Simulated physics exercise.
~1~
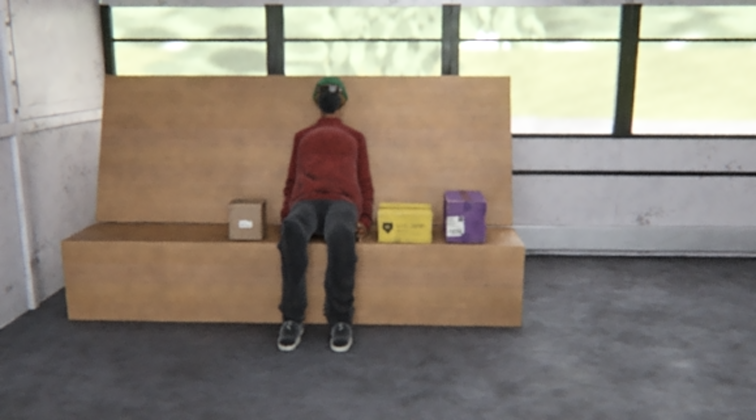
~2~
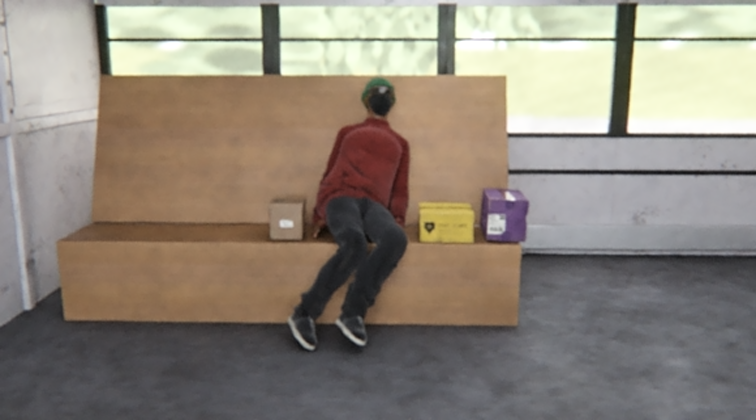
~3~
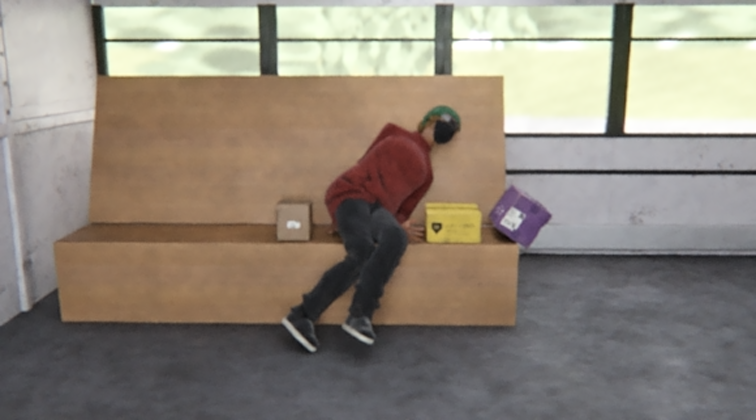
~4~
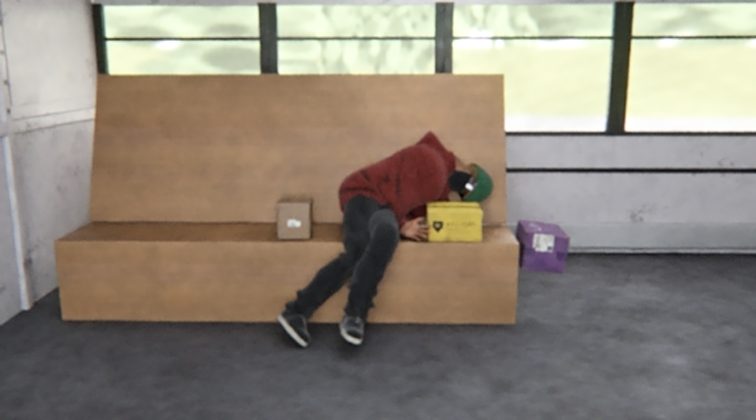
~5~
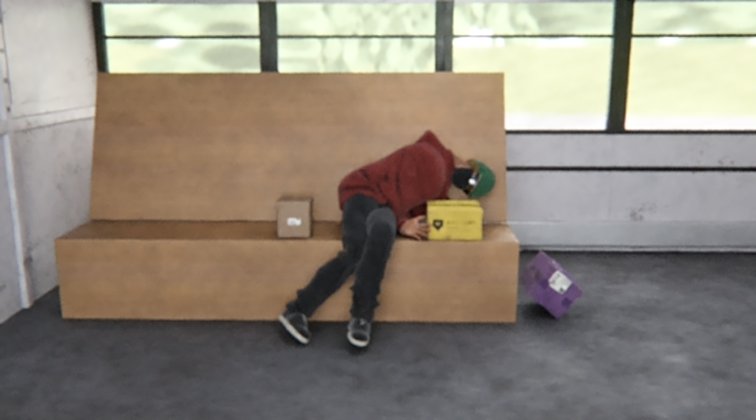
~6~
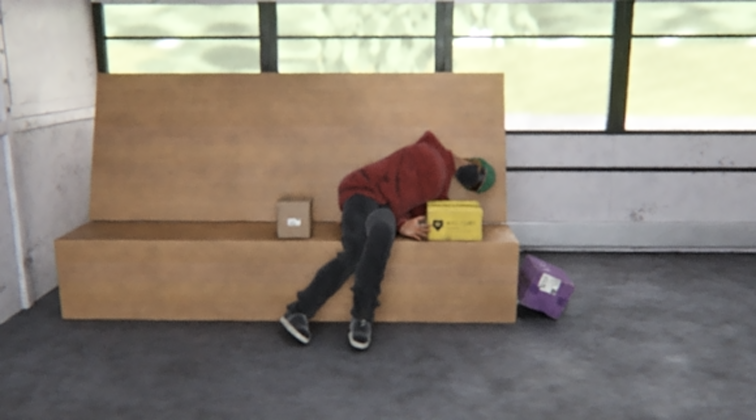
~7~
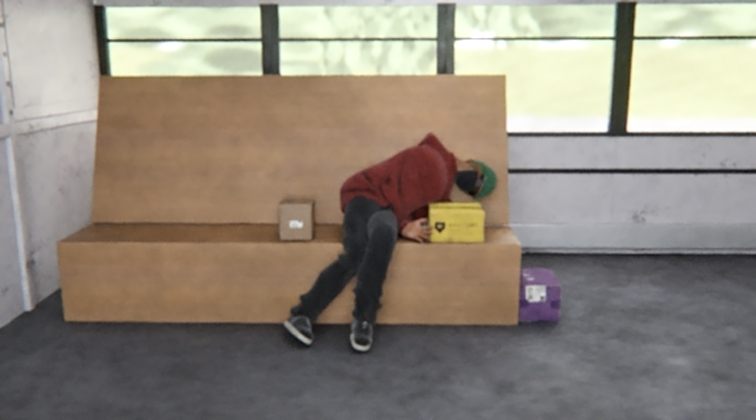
The clip opens on a figure in a red top, dark trousers and green cap sitting on a long wooden bench, with a small brown box to the left and yellow and purple boxes to the right. The figure and all three boxes slide to the right along the seat. The figure then topples sideways toward the yellow box as the purple one tips over the bench's right end. The purple box tumbles to the floor and rolls back against the bench. It ends lying there, while the figure stays slumped by the yellow box, hips still on the seat, and the brown box remains upright.
